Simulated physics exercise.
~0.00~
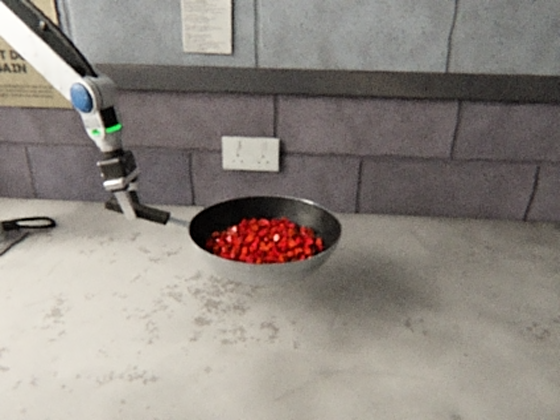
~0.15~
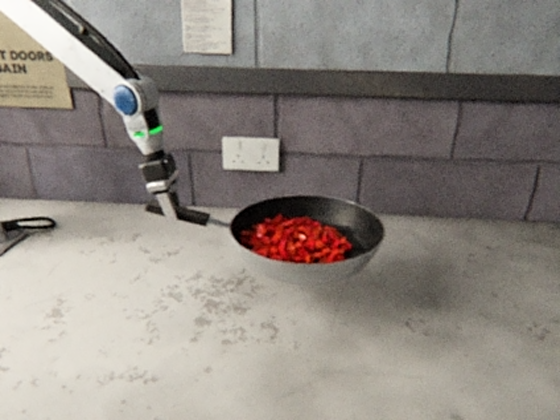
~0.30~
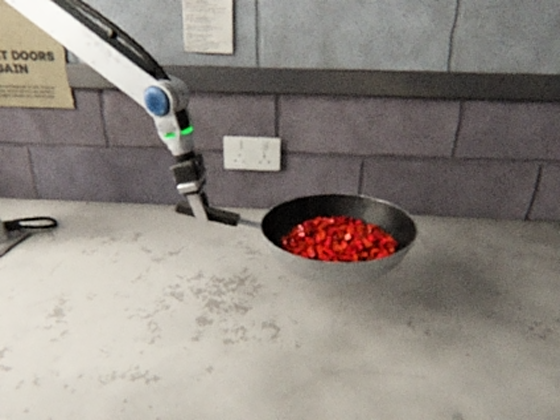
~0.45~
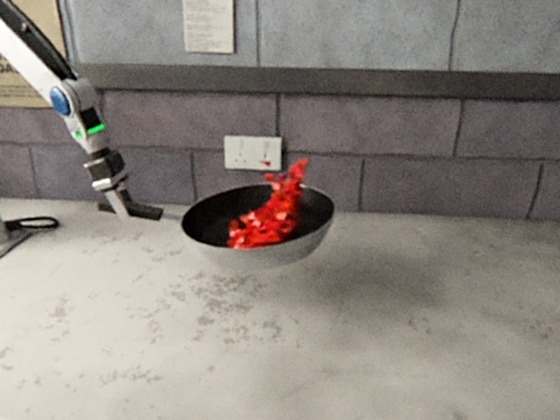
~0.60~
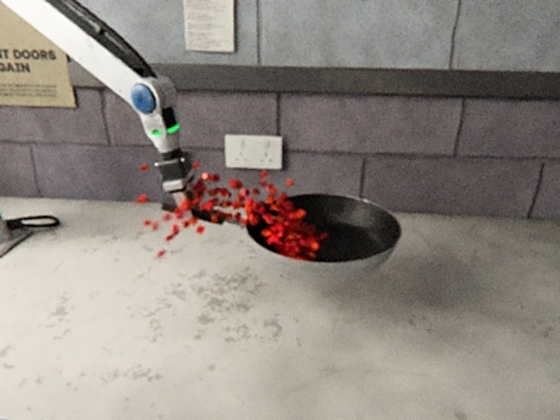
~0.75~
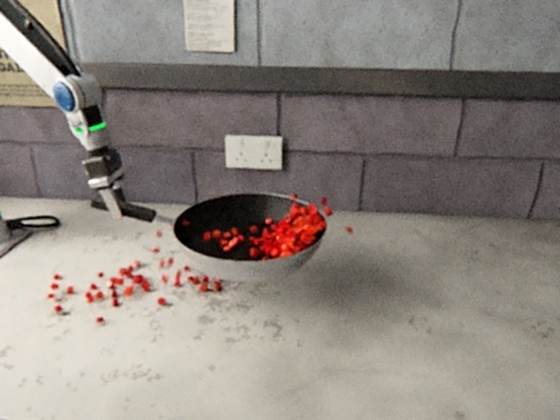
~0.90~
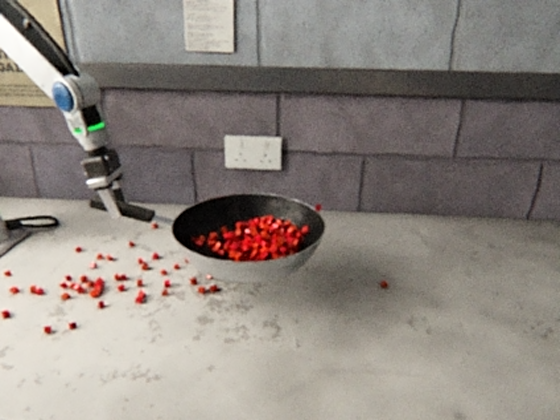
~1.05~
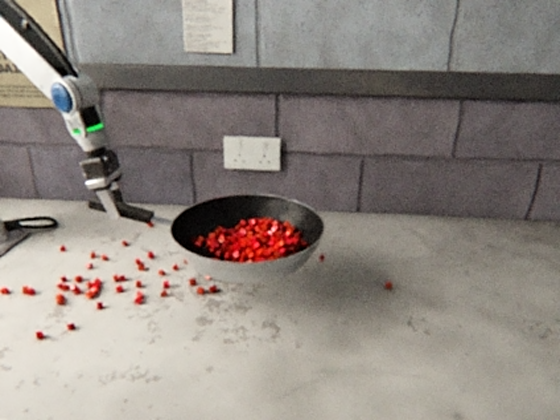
On a pale, mottled worktop in front of a grey brick wall with a power socket, a robot arm holds a dark frying pan heaped with red vegetable dice. The arm carries the pan to the right with the load still settled inside. It then jerks the pan back to the left, and the dice surge up the far right side. As the pan swings right again, many fly out over the handle. The pan returns left, pieces scatter across the worktop, and it stops level, still holding most of the dice.
